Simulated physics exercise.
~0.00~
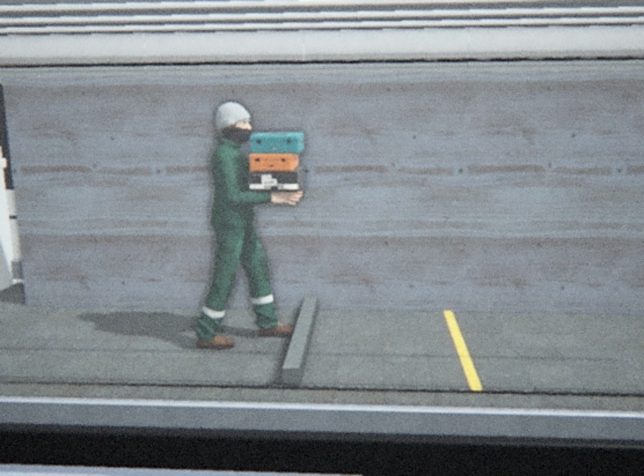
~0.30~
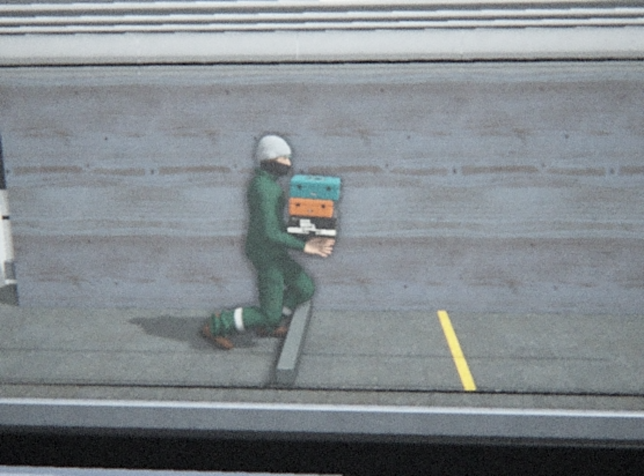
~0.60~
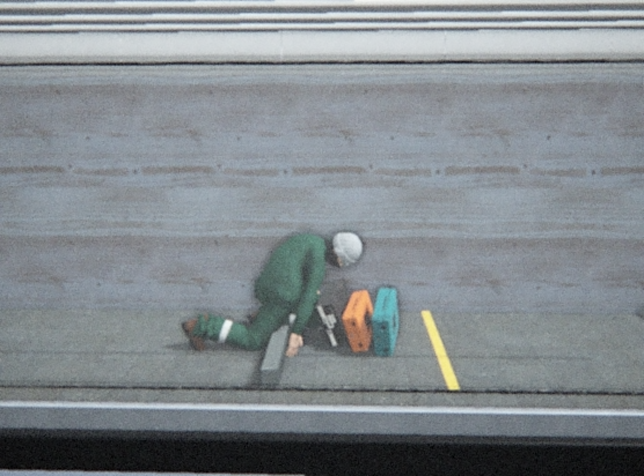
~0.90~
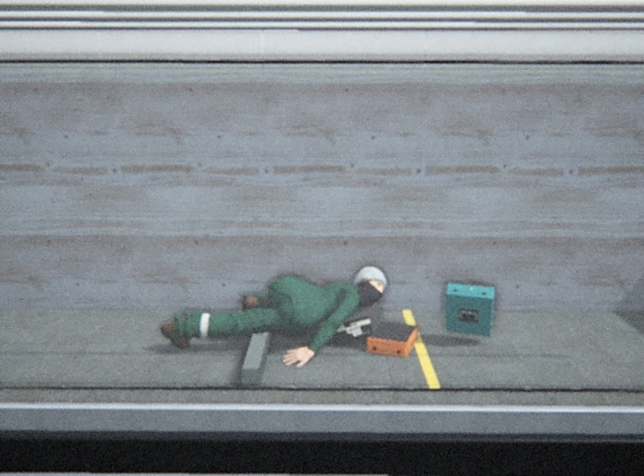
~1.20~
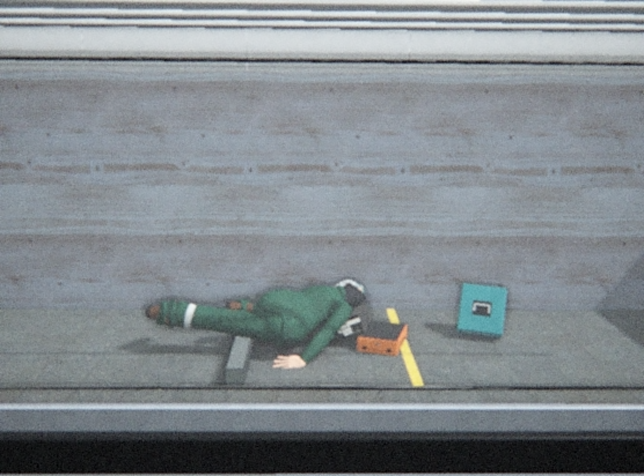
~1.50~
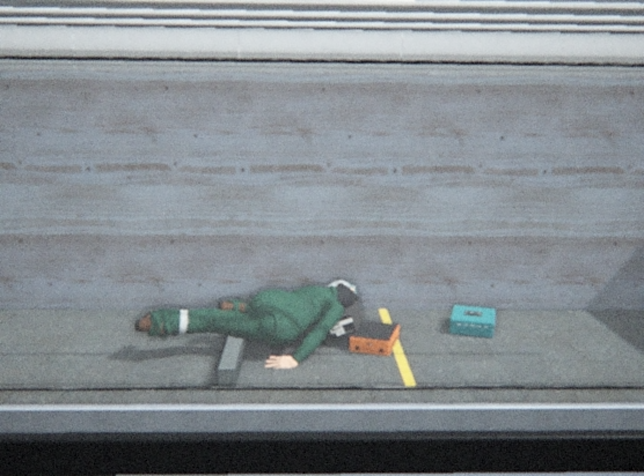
On a grey walkway beside a plank-like wall, a figure in green carrying a stacked teal case, orange case and dark parcel pitches forward over a low rail and sprawls face down, head short of the yellow line, as the teal case tumbles beyond it and settles.
